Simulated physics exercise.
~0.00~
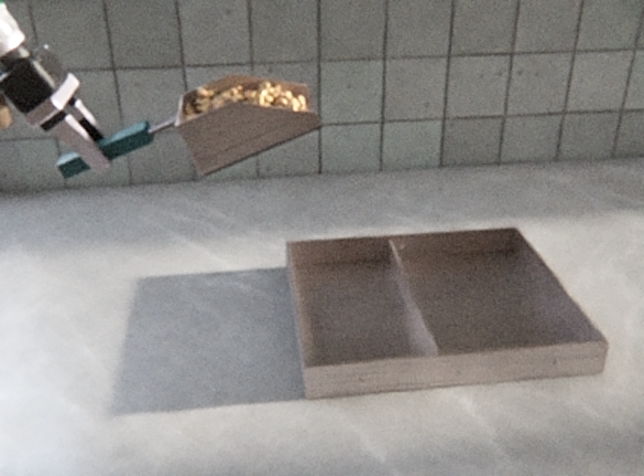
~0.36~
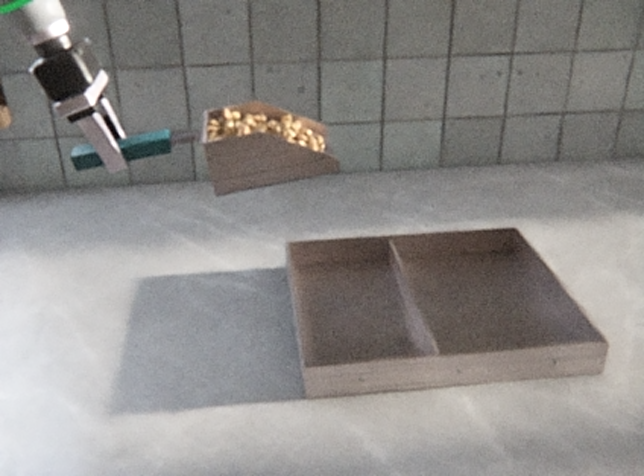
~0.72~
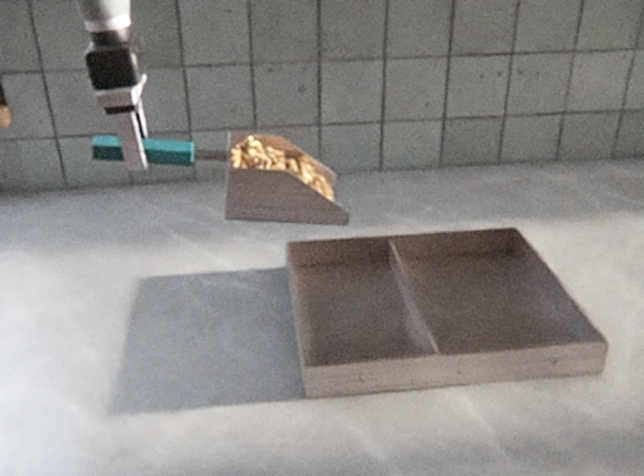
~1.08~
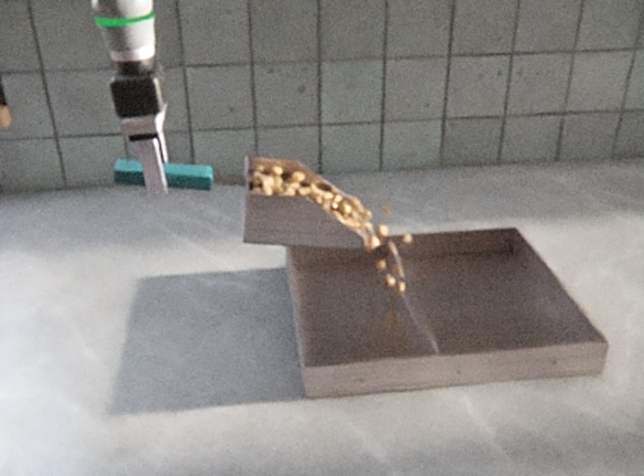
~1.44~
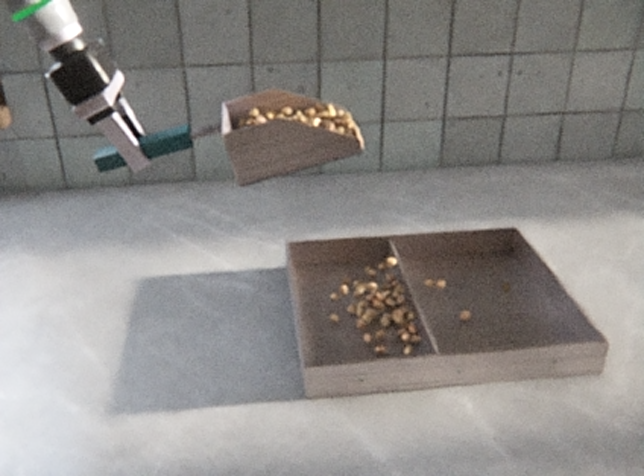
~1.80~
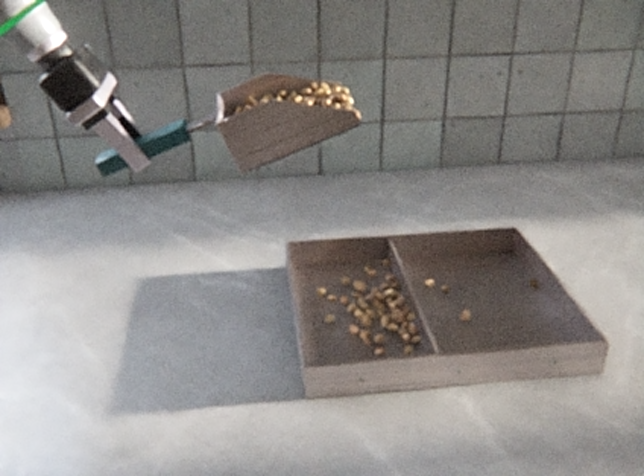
Robot arm lowering a scoop of dried beans, spilling some mostly into a divided tray's left part, then lifting and tilting back.
